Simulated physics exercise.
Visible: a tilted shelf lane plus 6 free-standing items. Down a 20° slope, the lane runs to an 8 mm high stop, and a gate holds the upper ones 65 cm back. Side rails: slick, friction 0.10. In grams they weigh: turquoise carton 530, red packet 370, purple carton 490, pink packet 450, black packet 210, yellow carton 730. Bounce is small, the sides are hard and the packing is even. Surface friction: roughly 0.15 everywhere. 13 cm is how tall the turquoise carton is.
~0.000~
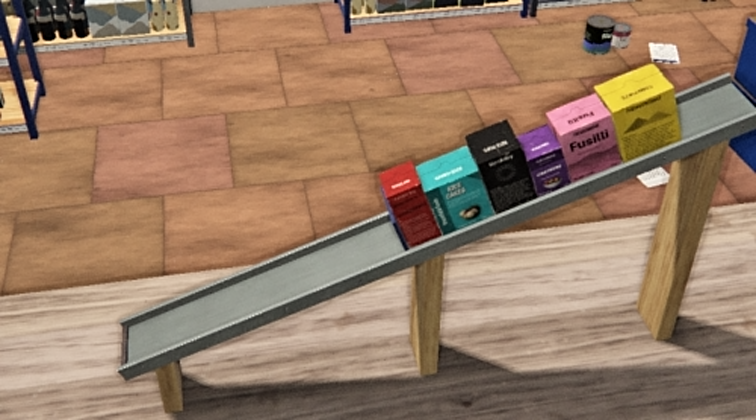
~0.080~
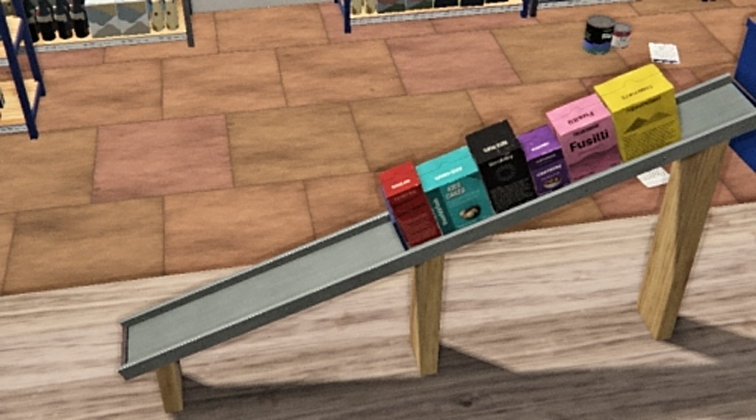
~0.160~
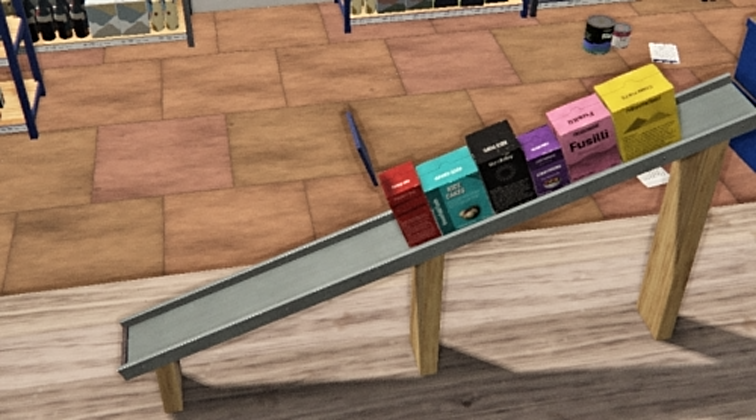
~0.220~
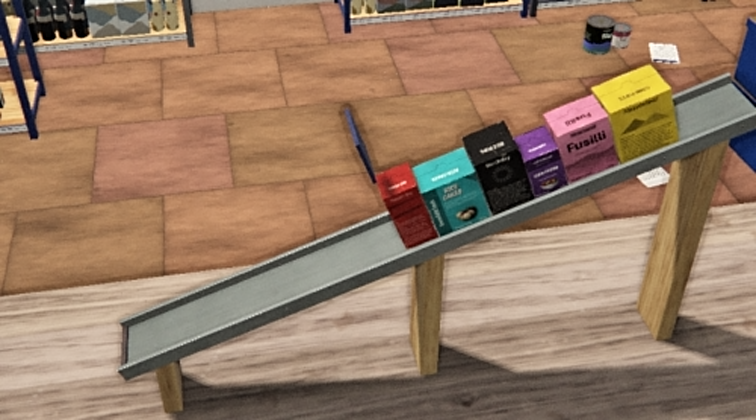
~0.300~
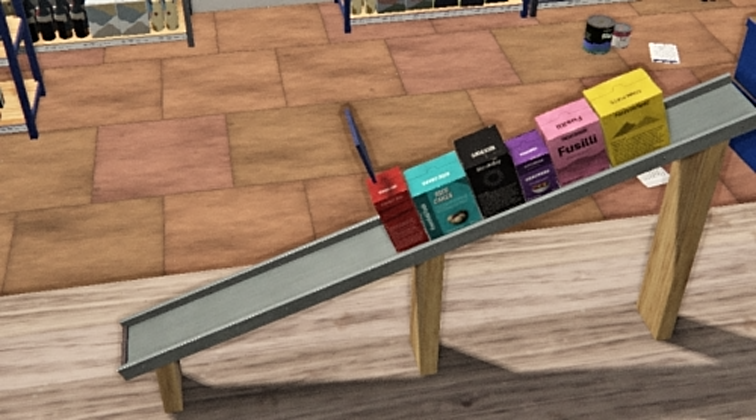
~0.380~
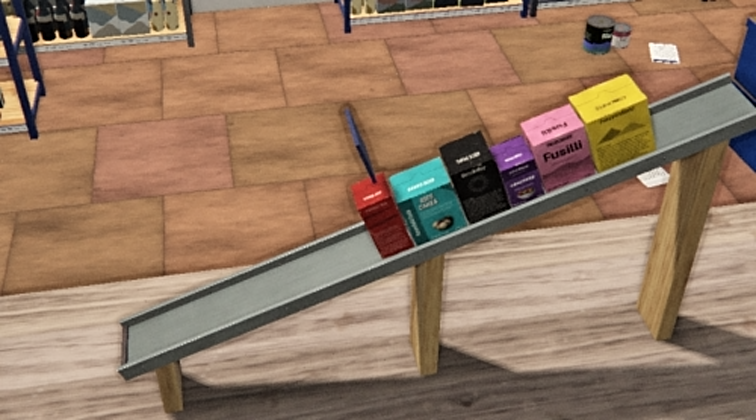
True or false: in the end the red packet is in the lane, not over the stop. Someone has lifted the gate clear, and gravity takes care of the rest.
False; it is over the stop.
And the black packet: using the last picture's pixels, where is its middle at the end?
Its middle settles close to pixel (180, 303).
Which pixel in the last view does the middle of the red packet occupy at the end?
It stops at about (15, 407).
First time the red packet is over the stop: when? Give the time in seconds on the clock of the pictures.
Near 1.0 s on the clock.
After 0.58 s, leader 45 cm from the stop; red packet near (321, 242).
After 0.78 s, leader 23 cm from the stop; red packet near (225, 281).
After 0.88 s, leader 9 cm from the stop; red packet near (165, 305).
After 1.18 s, red packet now over the stop; yellow carton 14° off its base.
In the end (1.9 s), over the stop, red packet; the other 5 in the lane. In the last view, red packet near (15, 407).
